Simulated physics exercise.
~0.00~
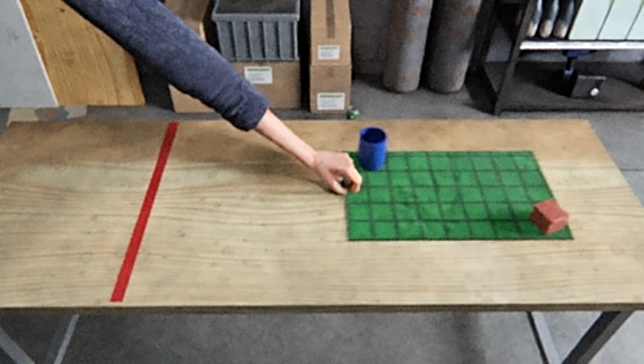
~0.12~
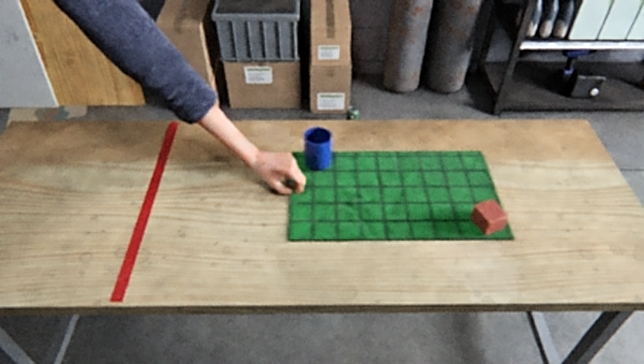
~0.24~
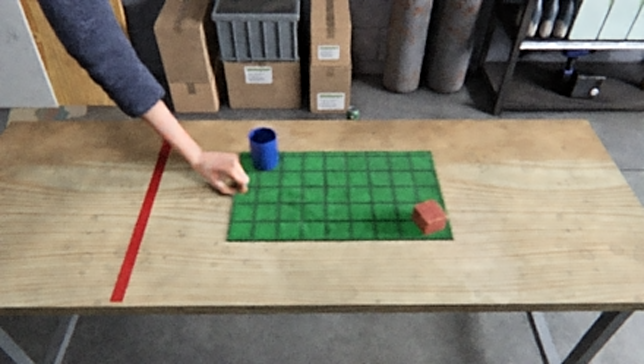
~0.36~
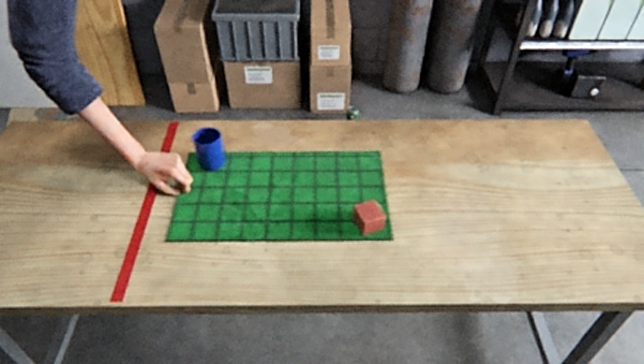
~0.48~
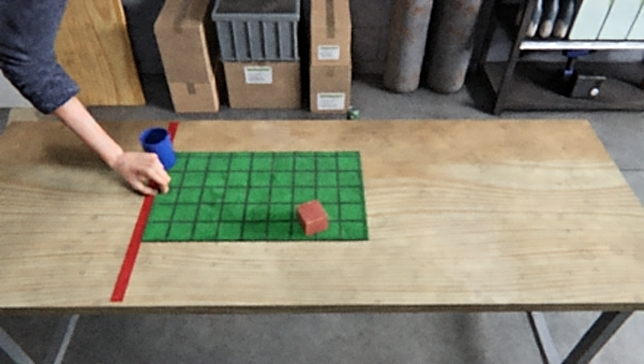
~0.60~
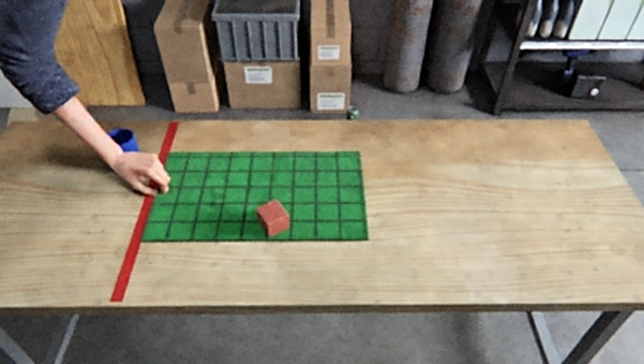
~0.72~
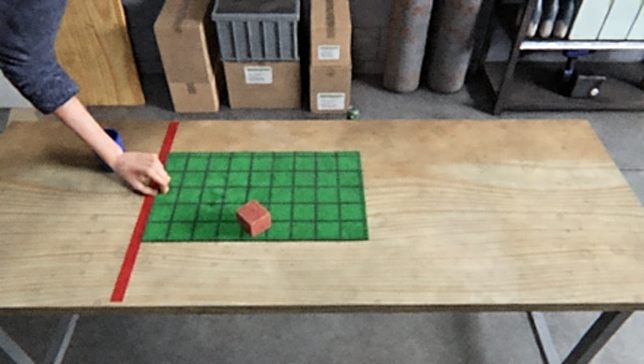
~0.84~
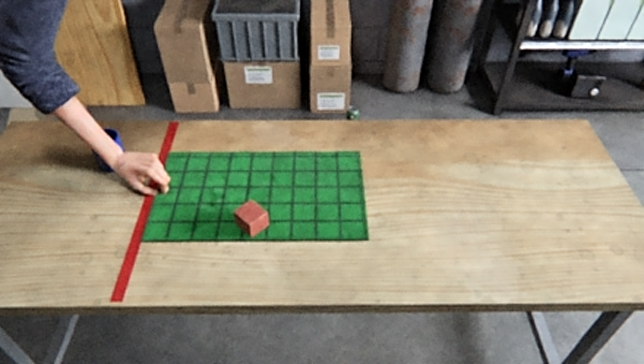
At first, a hand grips the left edge of a green gridded cloth on a wooden workbench, with a blue mug near its far left corner and a red block toward its right end. The hand draws the cloth steadily left, and both objects ride along upright toward a strip of red tape. When the cloth's edge reaches the tape, the hand stops pulling. The mug keeps sliding left, off the cloth and past the tape, coming to rest partly hidden behind the arm. The block also slides left across the cloth but stops while still on it.
